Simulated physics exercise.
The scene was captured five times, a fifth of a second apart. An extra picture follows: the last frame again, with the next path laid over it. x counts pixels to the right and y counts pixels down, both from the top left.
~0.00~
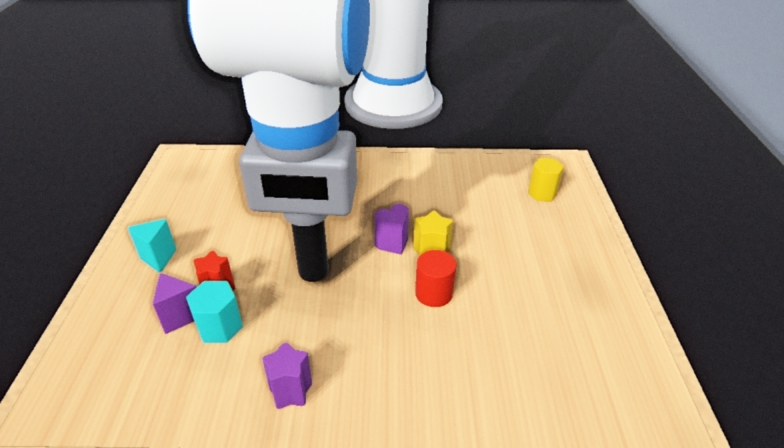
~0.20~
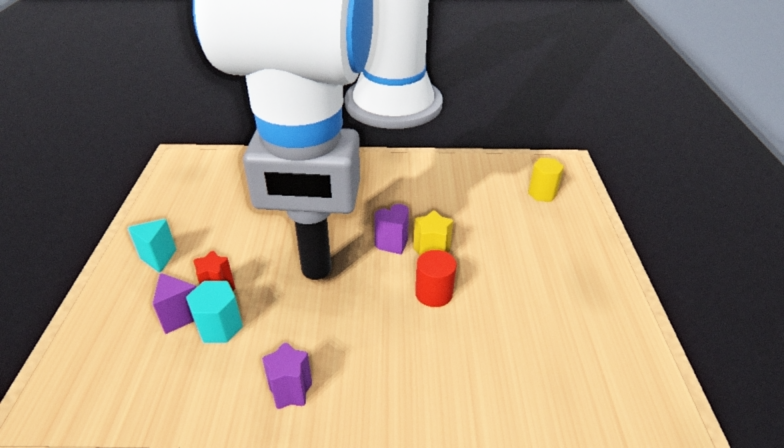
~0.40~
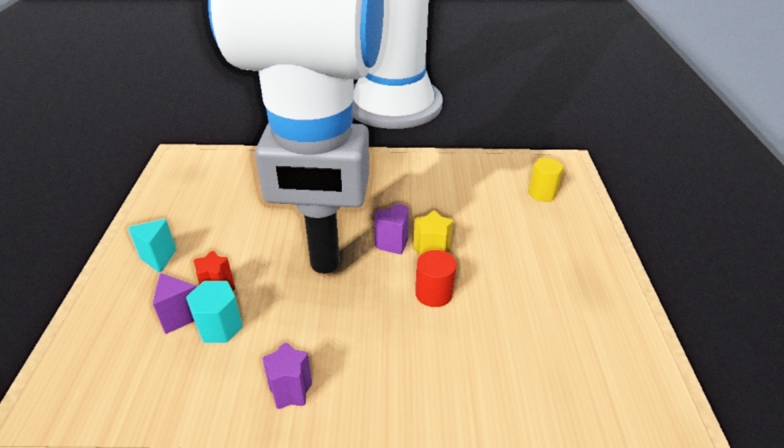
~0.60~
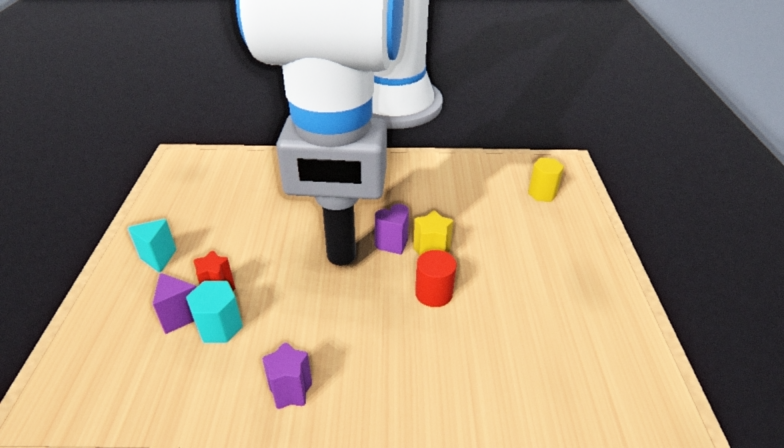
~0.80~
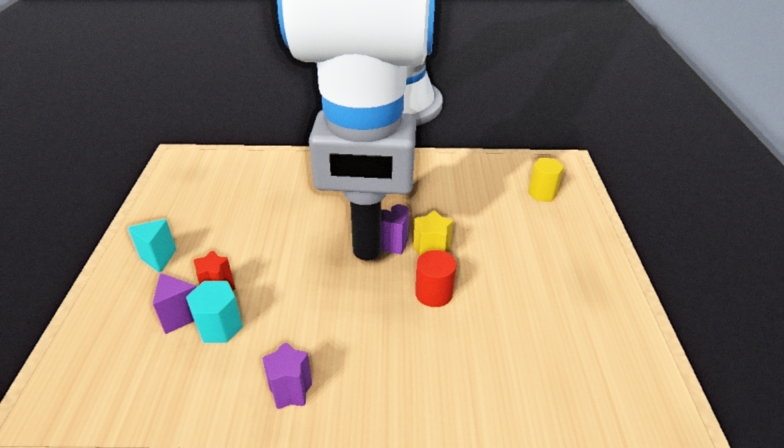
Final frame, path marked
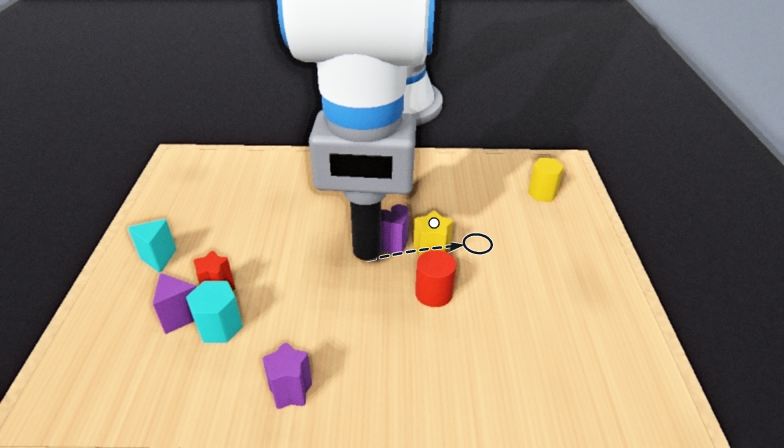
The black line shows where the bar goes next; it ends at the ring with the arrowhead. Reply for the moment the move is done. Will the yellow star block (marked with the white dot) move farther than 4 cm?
I believe so.
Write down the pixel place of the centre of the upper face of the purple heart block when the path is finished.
It ends at (409, 203).
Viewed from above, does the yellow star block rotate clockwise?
Final answer: Yes.
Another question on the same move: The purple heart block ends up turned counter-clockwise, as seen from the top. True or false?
It is true.
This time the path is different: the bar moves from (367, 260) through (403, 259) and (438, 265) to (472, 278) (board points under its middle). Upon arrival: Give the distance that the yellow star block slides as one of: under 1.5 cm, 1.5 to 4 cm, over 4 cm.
Band: 1.5 to 4 cm.
Drawn move, from (367, 260) via (404, 253) and (441, 247), ending at (478, 244); the dot is on the yellow star block.
The first path, step by step. One third of the way, bar at (405, 245); purple heart block at (406, 205), turned 15° anticlockwise.
Two thirds of the way, bar at (442, 239); purple heart block at (409, 203), turned 30° anticlockwise; yellow star block at (474, 219), turned 20° clockwise.
At the end, bar at (479, 236); purple heart block at (409, 203), turned 30° anticlockwise; yellow star block at (511, 217), turned 25° clockwise; red circle still.
